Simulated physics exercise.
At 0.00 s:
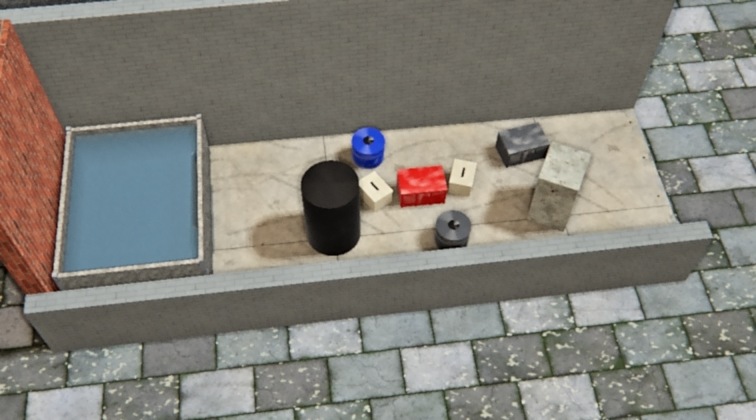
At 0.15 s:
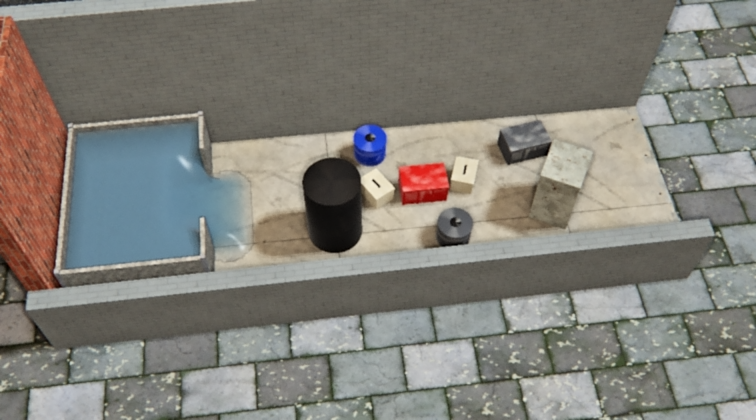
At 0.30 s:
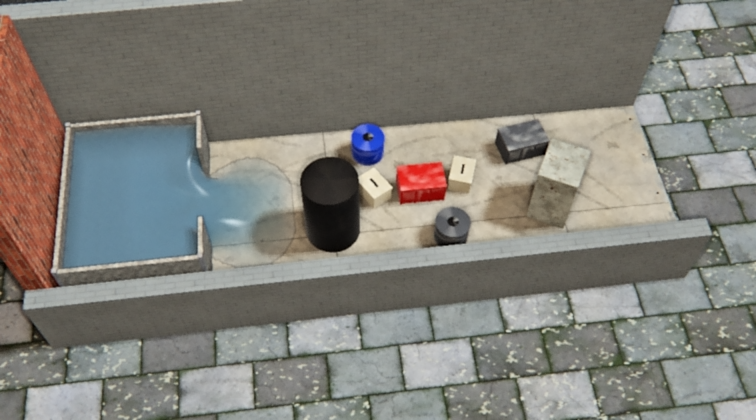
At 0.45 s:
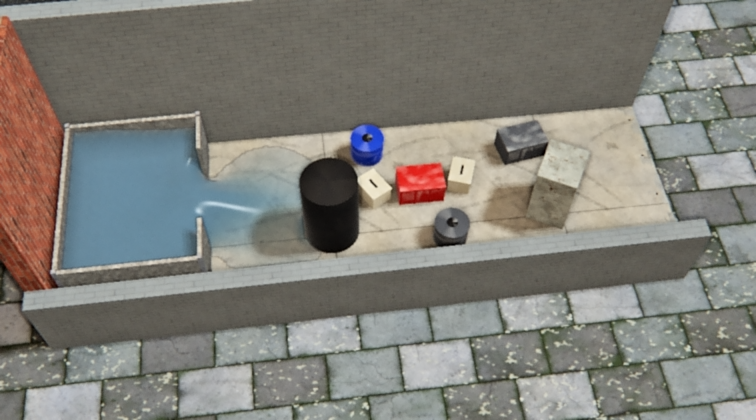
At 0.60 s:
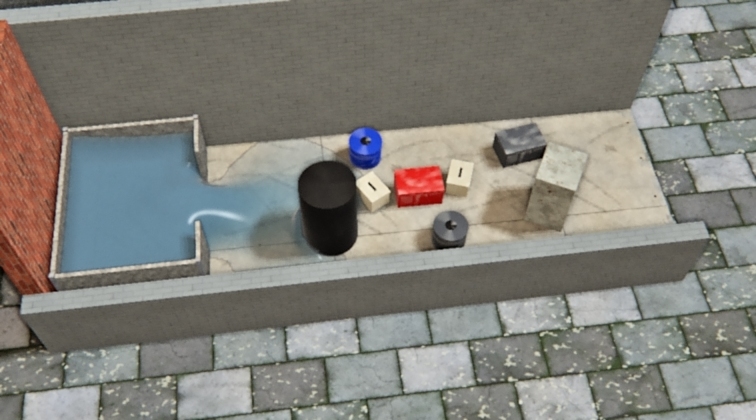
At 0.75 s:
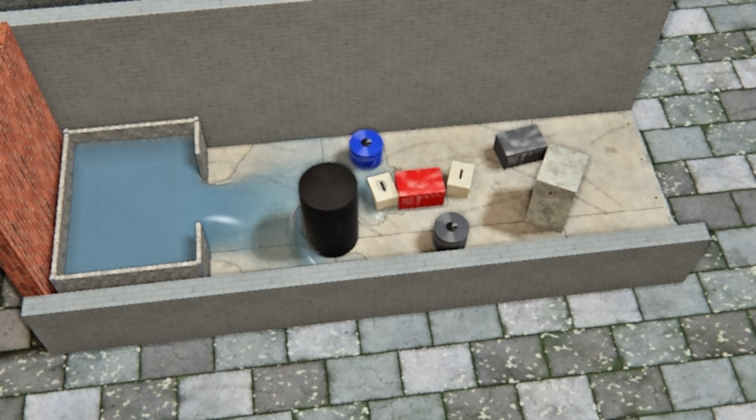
Water pouring through a gap in an open tank's side, spreading around a black cylinder and shifting a small cream crate right.
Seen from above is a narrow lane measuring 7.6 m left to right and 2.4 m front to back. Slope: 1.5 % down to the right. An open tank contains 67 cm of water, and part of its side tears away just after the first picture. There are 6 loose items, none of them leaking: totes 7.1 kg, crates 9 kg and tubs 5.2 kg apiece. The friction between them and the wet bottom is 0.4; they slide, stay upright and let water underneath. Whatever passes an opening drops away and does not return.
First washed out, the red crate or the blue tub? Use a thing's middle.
The blue one goes first.
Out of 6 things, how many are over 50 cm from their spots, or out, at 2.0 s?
The count is 6.
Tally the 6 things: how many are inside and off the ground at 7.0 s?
Total: 0.
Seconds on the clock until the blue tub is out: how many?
Close to 2.5 s, I'd say.
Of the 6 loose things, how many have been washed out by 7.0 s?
It comes to 6.
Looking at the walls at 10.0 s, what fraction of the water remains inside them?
About 38 in a hundred parts of the water.
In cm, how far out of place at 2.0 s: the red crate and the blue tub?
By then roughly 120 cm and 250 cm, respectively.
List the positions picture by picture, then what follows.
The first frame shows the red crate at (422, 180) rests on the ground; the blue tub at (368, 141) rests on the ground; 3.3 m2 under water; 0 of 6 have shifted.
The second frame shows the red crate at (423, 177), on the bottom; the blue tub at (370, 138) rests on the ground; water covers 3.9 m2; 0 of 6 have shifted.
The third frame shows the red crate at (421, 176) rests on the ground; the blue tub at (368, 137), on the bottom; 4.8 m2 under water; 0 of 6 have shifted.
The fourth frame shows the red crate at (420, 177) rests on the ground; the blue tub at (367, 138) rests on the ground; water covers 5.8 m2; 0 of 6 have shifted.
The fifth frame shows the red crate at (419, 180), on the bottom; the blue tub at (365, 141), on the bottom; 6.7 m2 under water; 0 of 6 have shifted.
The sixth frame shows the red crate at (420, 182) rests on the ground; the blue tub at (366, 143) rests on the ground; 7.4 m2 under water; 1 of 6 have shifted.
After 2.0 s the red crate is near (504, 188), 1.1 m from its start, aground; the blue tub is near (551, 126), 2.5 m from its start, afloat; 0 of 6 are out; 2 afloat.
After 4.5 s the red crate is near (617, 143), 2.7 m from its start, afloat; the blue tub has gone out (at 2.6 s); 5 of 6 are out; 1 afloat.
After 7.0 s the red crate has gone out (at 4.8 s); the blue tub has gone out (at 2.6 s); 6 of 6 are out; 0 afloat.
After 10.0 s the red crate has gone out (at 4.8 s); the blue tub has gone out (at 2.6 s); 6 of 6 are out; 0 afloat.
